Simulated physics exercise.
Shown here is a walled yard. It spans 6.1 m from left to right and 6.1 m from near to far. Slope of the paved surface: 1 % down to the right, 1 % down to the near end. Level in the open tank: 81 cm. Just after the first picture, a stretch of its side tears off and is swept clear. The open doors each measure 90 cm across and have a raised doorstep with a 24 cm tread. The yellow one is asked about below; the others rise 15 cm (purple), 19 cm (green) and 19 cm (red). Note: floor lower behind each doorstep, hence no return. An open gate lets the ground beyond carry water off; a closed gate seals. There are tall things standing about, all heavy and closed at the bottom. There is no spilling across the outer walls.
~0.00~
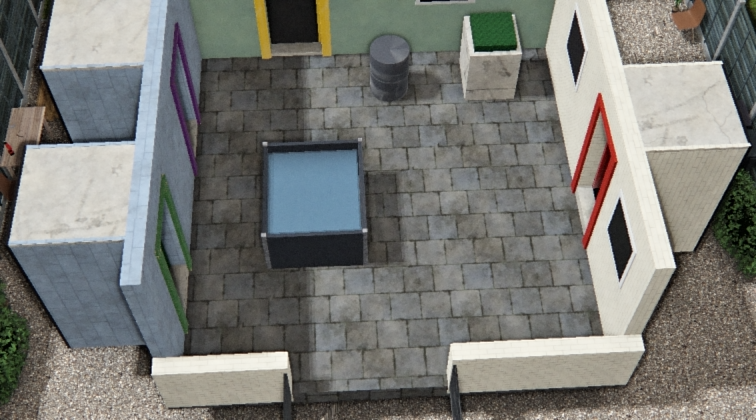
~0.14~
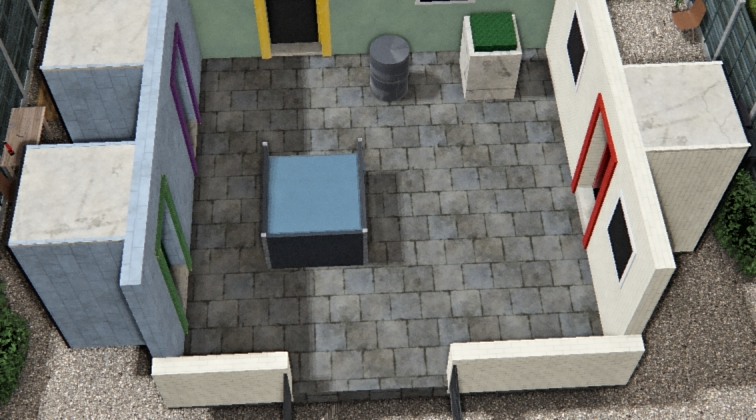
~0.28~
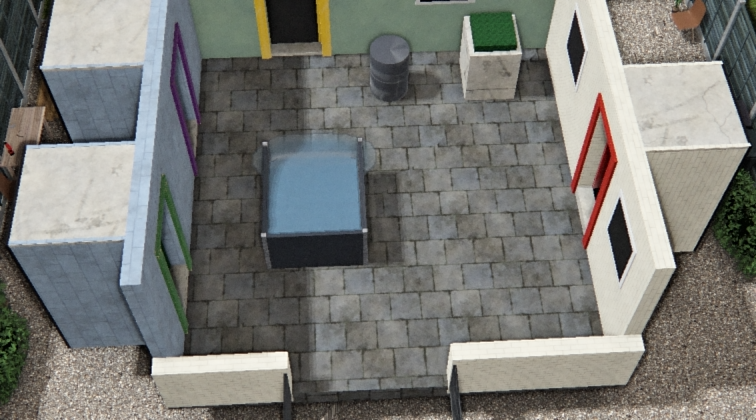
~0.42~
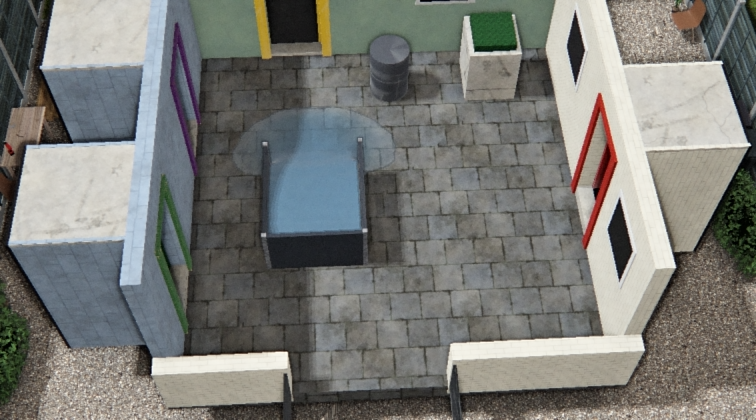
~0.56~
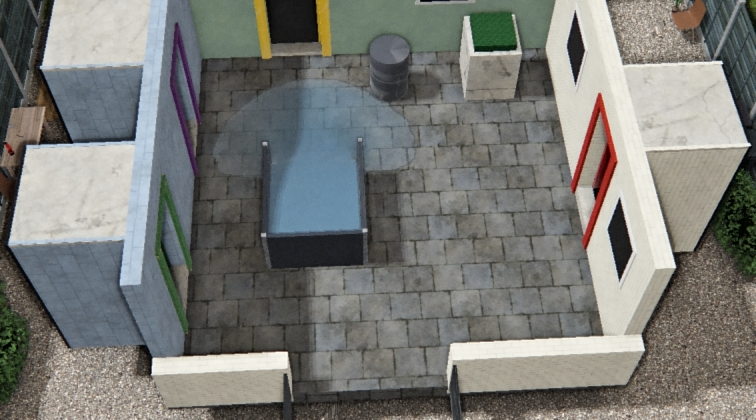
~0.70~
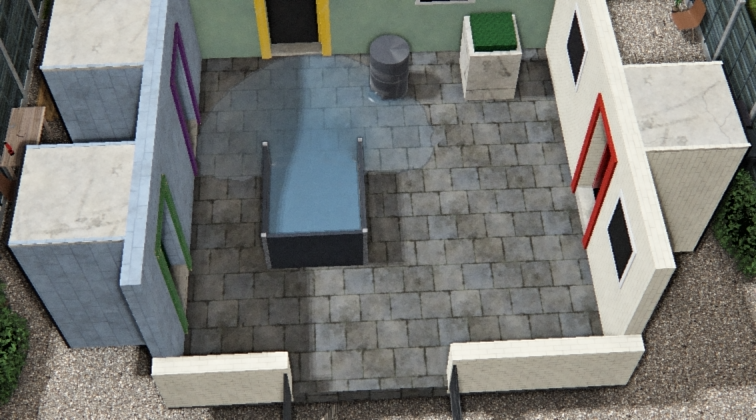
Water pours from the far side of the open tank and spreads to the yellow door.
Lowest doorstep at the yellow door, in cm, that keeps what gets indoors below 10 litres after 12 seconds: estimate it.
My estimate is 33 cm.
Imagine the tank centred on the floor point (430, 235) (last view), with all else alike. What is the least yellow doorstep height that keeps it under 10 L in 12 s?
Some 16 cm.
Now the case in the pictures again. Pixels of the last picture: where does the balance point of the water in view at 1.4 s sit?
Roughly (316, 154).
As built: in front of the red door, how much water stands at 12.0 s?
The depth there is around 5.5 cm.
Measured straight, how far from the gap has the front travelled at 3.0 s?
About 4.8 m.
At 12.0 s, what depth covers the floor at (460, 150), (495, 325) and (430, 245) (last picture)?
Close to 3, 6 and 3 cm deep.
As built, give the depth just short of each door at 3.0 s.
At the yellow door the depth is 20 cm, at purple 9 cm, at green 0 cm and at red 0 cm.
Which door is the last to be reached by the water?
That would be the green door.
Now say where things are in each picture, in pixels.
In the first frame, the open tank at (314, 190) is whole and still, 81 cm deep; the yellow door at (293, 14) is dry.
In the second frame, water pours out on the far side and has run 0.3 m, to a hidden place; about 10 cm deep outside, 81 cm at the back.
In the third frame, water pours out on the far side and has run 0.8 m, to (289, 138); about 12 cm deep outside, 77 cm at the back.
In the fourth frame, the front is at (288, 113), 1.4 m from the gap on the far side; 2.7 m2 of floor is wet, 69 cm left at the back.
In the fifth frame, water pours out on the far side and has run 2.0 m, to (302, 82); about 7 cm deep outside, 69 cm at the back.
In the sixth frame, water pours out on the far side and has run 2.6 m, to (295, 57); about 6 cm deep outside, 63 cm at the back; water is at the yellow door at (293, 14).
After 1.4 s water covers 30 % of the floor, deepest (38 cm) near (357, 60); 21 cm at the yellow door, 99 litres in over its 7 cm doorstep.
After 3.0 s water covers 35 % of the floor, deepest (22 cm) near (449, 64); 20 cm at the yellow door, 310 litres in over its 7 cm doorstep.
After 12.0 s water covers 85 % of the floor, deepest (10 cm) near (587, 364); 1 cm at the yellow door, 360 litres in over its 7 cm doorstep.
At the yellow door as built, the water arrived by 0.7 s and peaked near 29 cm at 2.0 s.
Run again over the same 12 s with other heights there, 40 litres in over 27.5 cm, 3 litres over 37 cm. The limit of 10 litres is kept from about 33 cm up.
